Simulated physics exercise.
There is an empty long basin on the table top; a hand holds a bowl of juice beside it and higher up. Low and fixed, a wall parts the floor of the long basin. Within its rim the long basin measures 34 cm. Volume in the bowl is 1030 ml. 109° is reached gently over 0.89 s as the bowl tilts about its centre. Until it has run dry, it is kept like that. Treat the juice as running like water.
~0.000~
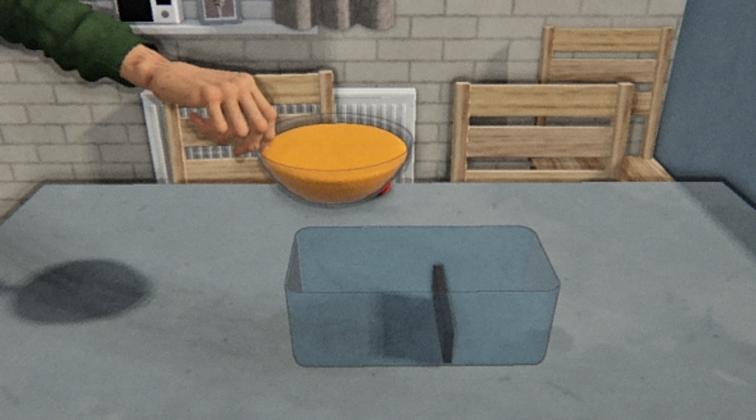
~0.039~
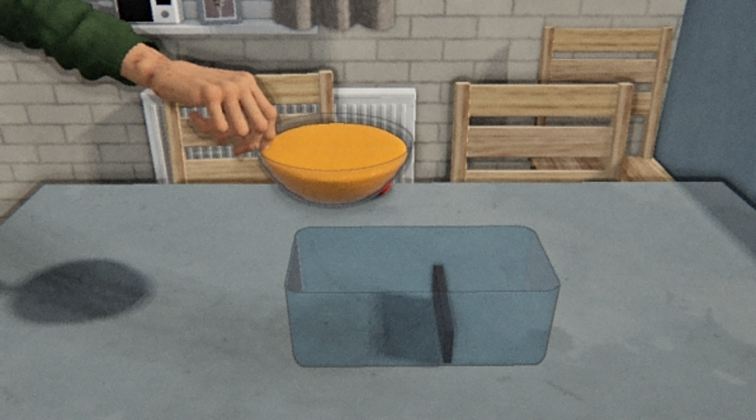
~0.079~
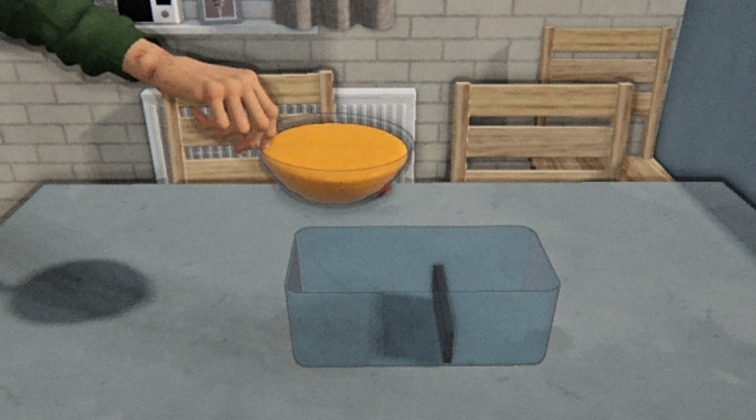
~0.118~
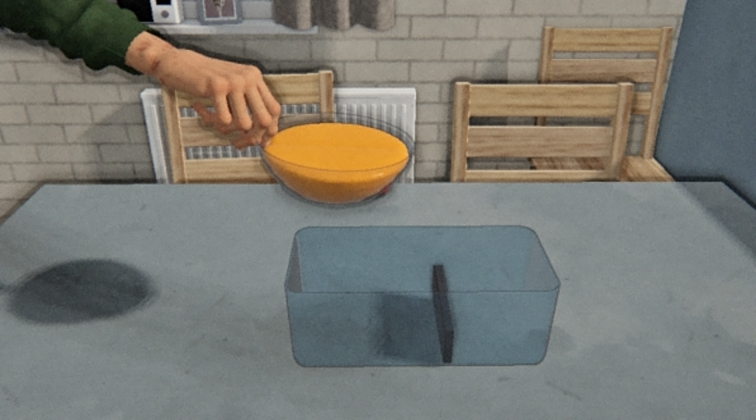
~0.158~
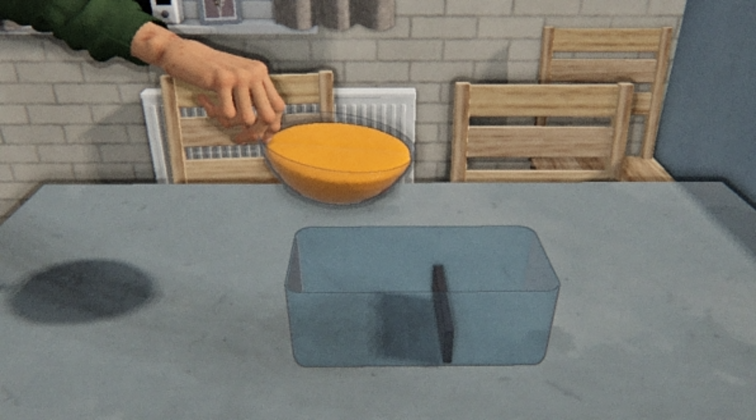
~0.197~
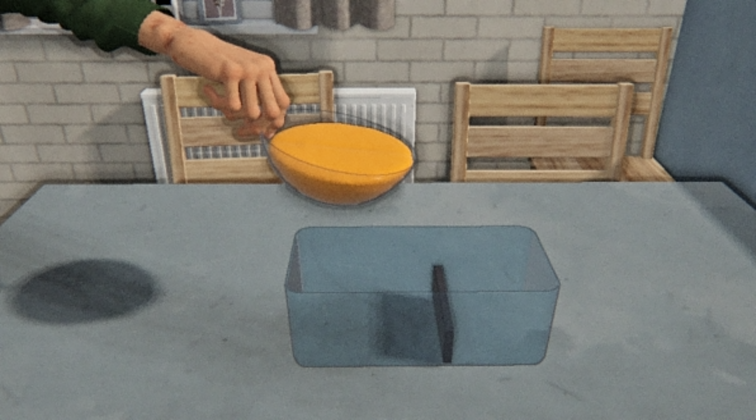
To begin with, a hand holds a clear bowl of orange juice level above a grey table, over an empty see-through long basin with a dark wall standing across its floor. Gradually the hand tilts the bowl slightly to the right, its right rim dipping, while the basin stays still.
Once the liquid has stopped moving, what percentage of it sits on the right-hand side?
About 50 per cent.
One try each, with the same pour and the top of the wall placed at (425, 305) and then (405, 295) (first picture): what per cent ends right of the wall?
In turn about 70 and 85 per cent.
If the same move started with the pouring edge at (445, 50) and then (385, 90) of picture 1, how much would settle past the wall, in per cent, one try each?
Try 1: Approx. 75 %; try 2: Approx. 35 %.
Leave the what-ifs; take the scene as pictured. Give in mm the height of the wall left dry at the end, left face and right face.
Looks like roughly 40 mm on the left and roughly 30 mm on the right.
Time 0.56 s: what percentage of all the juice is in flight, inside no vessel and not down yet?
It comes to about 44 percent.
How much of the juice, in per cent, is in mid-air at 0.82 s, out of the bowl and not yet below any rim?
Around 8 per cent of the liquid is in flight.
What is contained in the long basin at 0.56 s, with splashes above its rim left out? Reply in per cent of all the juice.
36 %, roughly.
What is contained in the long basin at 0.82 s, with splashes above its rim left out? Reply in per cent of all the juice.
I'd say roughly 90 in a hundred of it.
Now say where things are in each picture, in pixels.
In the first picture, it leans 0°; its right rim is at (413, 140); the juice meets the walls at (261, 146) and (408, 146); the long basin's rim runs from (291, 259) to (546, 257); the wall's top is at (443, 296).
In the second picture, it leans 1°; its right rim is at (413, 141); the juice meets the walls at (261, 146) and (408, 146).
In the third picture, it leans 2°; its right rim is at (413, 143); the juice meets the walls at (262, 145) and (408, 147).
In the fourth picture, it leans 5°; its right rim is at (414, 146); the juice meets the walls at (263, 143) and (409, 149).
In the fifth picture, it leans 8°; its right rim is at (415, 151); the juice meets the walls at (265, 141) and (410, 151).
In the sixth picture, it leans 13°; its right rim is at (416, 157); the juice meets the walls at (268, 141) and (413, 152).
Then, 0.56 s in, the tilt is 75° and 21 per cent is still to pour, 4 is left of the wall and 31 right of it.
Then, 0.82 s in, the tilt is 107° and 0 per cent is still to pour, 43 is left of the wall and 47 right of it.
Then, 1.09 s in, the tilt is 109° and 0 per cent is still to pour, 45 is left of the wall and 50 right of it.
Then, 1.39 s in, the tilt is 109° and 0 per cent is still to pour, 45 is left of the wall and 50 right of it.
Finally, 45 per cent lies left of the wall, 50 right of it and 4 outside.
